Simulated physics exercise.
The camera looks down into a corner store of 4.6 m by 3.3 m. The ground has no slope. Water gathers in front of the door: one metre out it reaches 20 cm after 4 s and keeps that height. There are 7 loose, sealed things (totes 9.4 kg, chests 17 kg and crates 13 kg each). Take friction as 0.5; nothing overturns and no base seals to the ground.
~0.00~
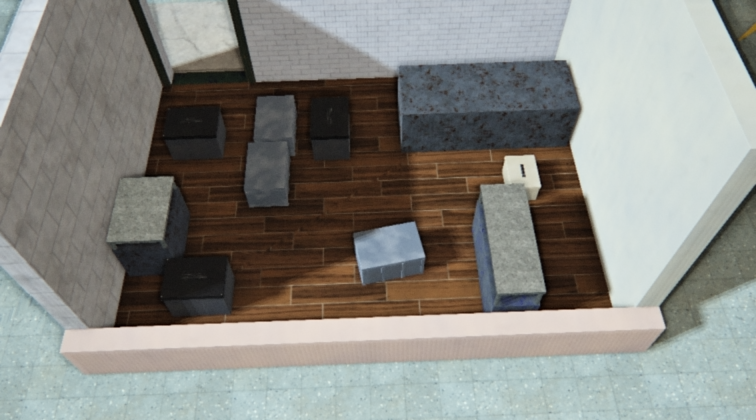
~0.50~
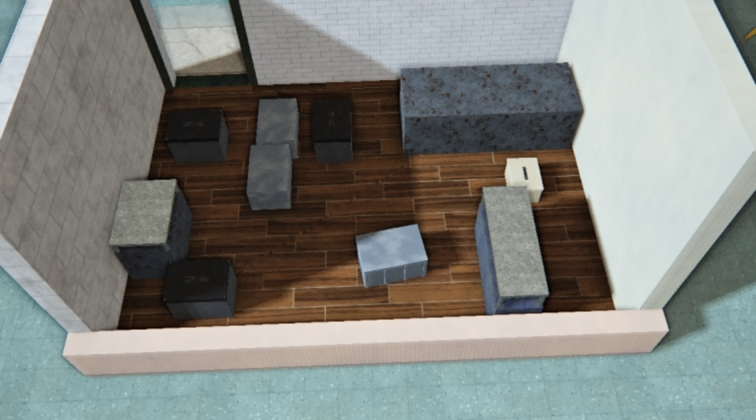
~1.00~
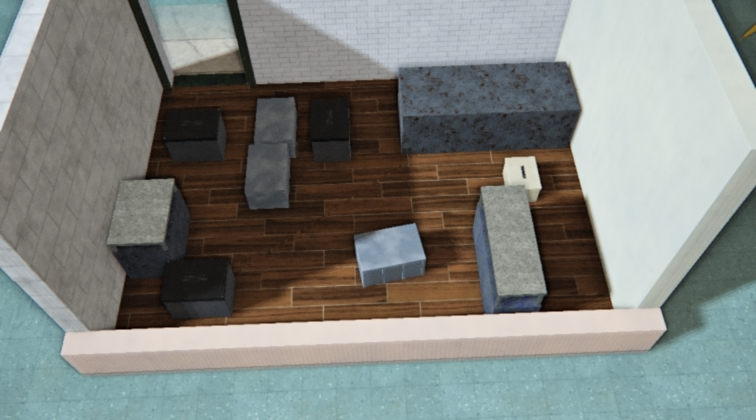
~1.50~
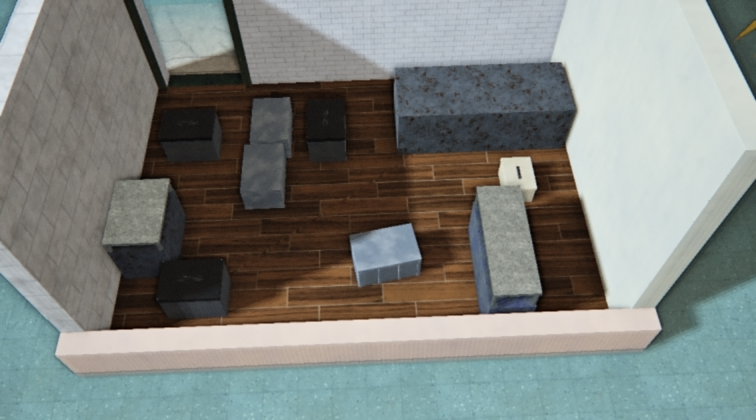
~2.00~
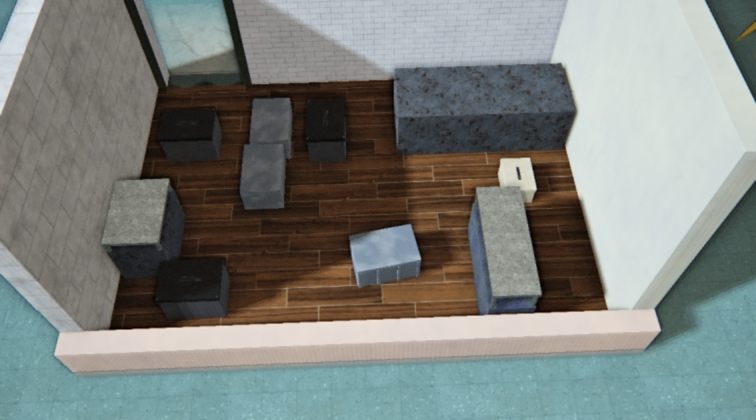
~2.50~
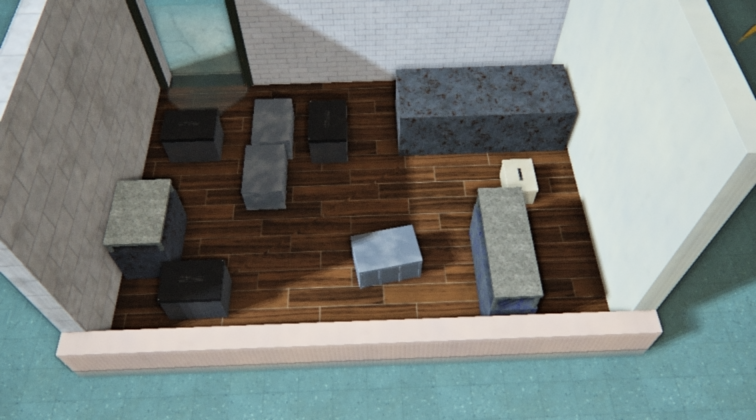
A small room with a dark wood floor, a low pink front wall and a glass door at the back left is seen from high above. Black and grey boxes stand at left, a pale blue one near the middle, a small cream one and larger speckled blocks at right. The boxes stay put while the camera shifts slightly and a faint watery sheen appears by the door.
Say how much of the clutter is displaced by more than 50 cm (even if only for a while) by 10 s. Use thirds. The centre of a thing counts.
That comes to one to two thirds.
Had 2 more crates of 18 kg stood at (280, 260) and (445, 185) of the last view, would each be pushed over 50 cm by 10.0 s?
In turn: More, short of it.
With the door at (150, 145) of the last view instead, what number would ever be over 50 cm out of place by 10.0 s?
In that case 3 of them.
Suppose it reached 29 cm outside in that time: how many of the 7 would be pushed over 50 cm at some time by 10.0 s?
Then 4.
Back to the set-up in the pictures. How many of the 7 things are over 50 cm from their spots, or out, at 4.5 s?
By then 0.
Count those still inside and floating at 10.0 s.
4 of them.
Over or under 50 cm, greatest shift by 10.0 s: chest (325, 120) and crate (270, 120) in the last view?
In that order: Less, short of it.
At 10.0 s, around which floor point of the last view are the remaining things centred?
Near (374, 212).
After 3.5 s 0 of 7 are over 50 cm from their spots; 0 afloat.
After 4.5 s 0 of 7 are over 50 cm from their spots; 0 afloat.
After 7.0 s 2 of 7 are over 50 cm from their spots; 0 afloat.
After 10.0 s 3 of 7 are over 50 cm from their spots, and 3 have been at some point; 4 afloat.
